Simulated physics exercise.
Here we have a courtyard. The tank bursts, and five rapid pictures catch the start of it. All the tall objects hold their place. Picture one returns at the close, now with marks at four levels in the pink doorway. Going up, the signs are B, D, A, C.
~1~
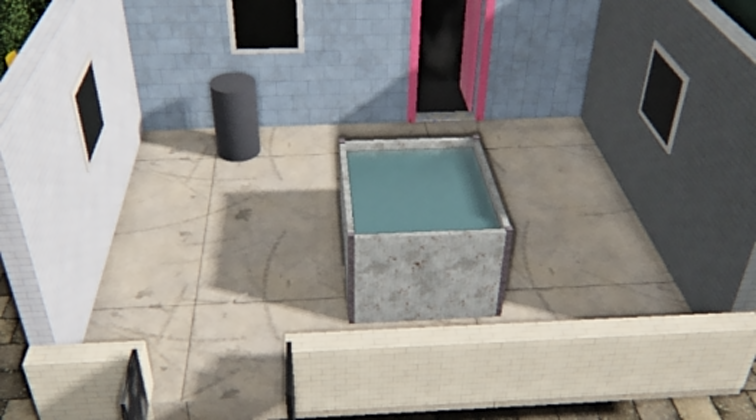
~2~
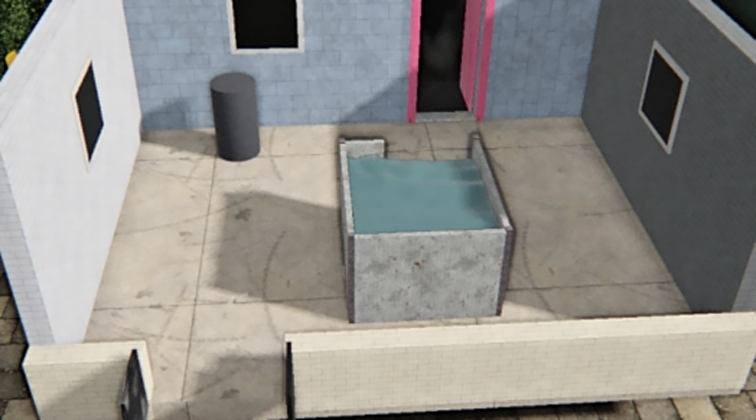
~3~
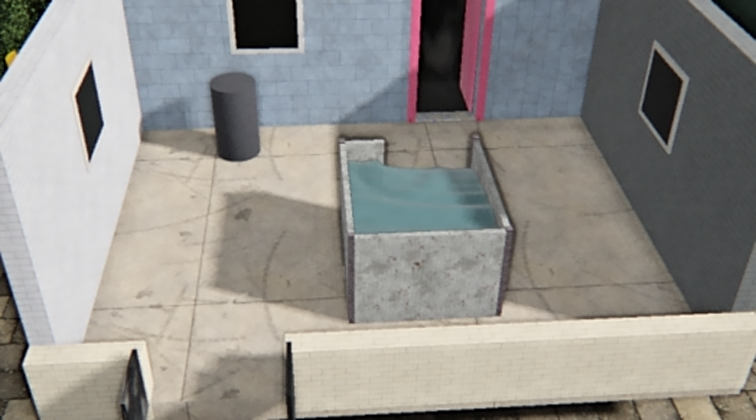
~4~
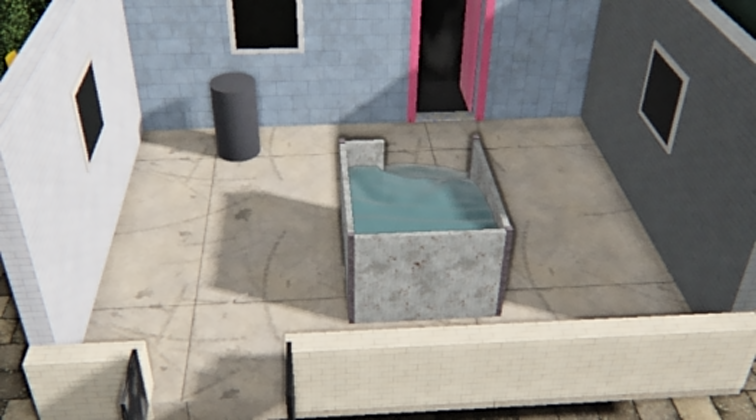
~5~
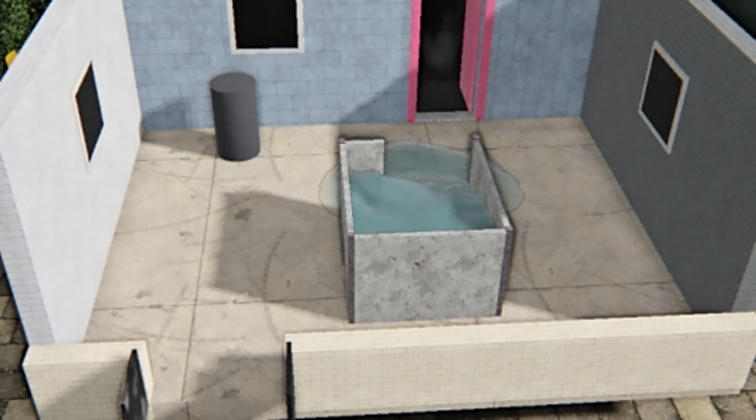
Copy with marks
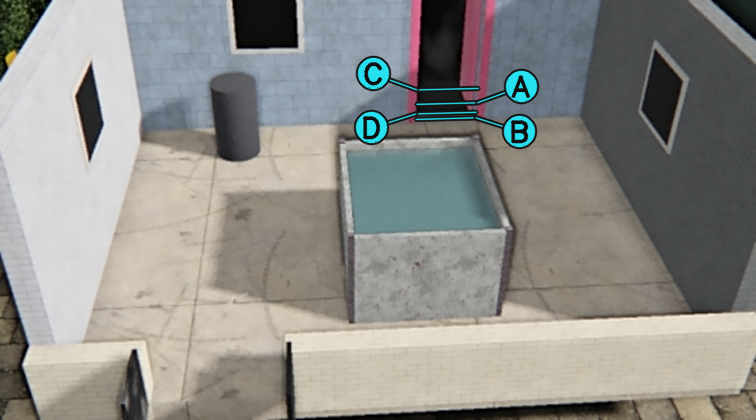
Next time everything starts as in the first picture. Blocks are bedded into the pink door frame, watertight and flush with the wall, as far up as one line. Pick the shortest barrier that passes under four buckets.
C.
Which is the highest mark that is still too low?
A.
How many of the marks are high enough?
One of them.
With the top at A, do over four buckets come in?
Yes, that goes wrong.
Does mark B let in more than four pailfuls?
Yes, that goes wrong.
On the marked copy, A at (446, 103); B at (445, 118); C at (447, 89); D at (446, 113); from the bottom up B, D, A, C.
If A is chosen, about 11 bucketfuls get in.
If B is chosen, dozens of bucketfuls pour in.
If C is chosen, nothing gets over.
If D is chosen, dozens of bucketfuls pour in.
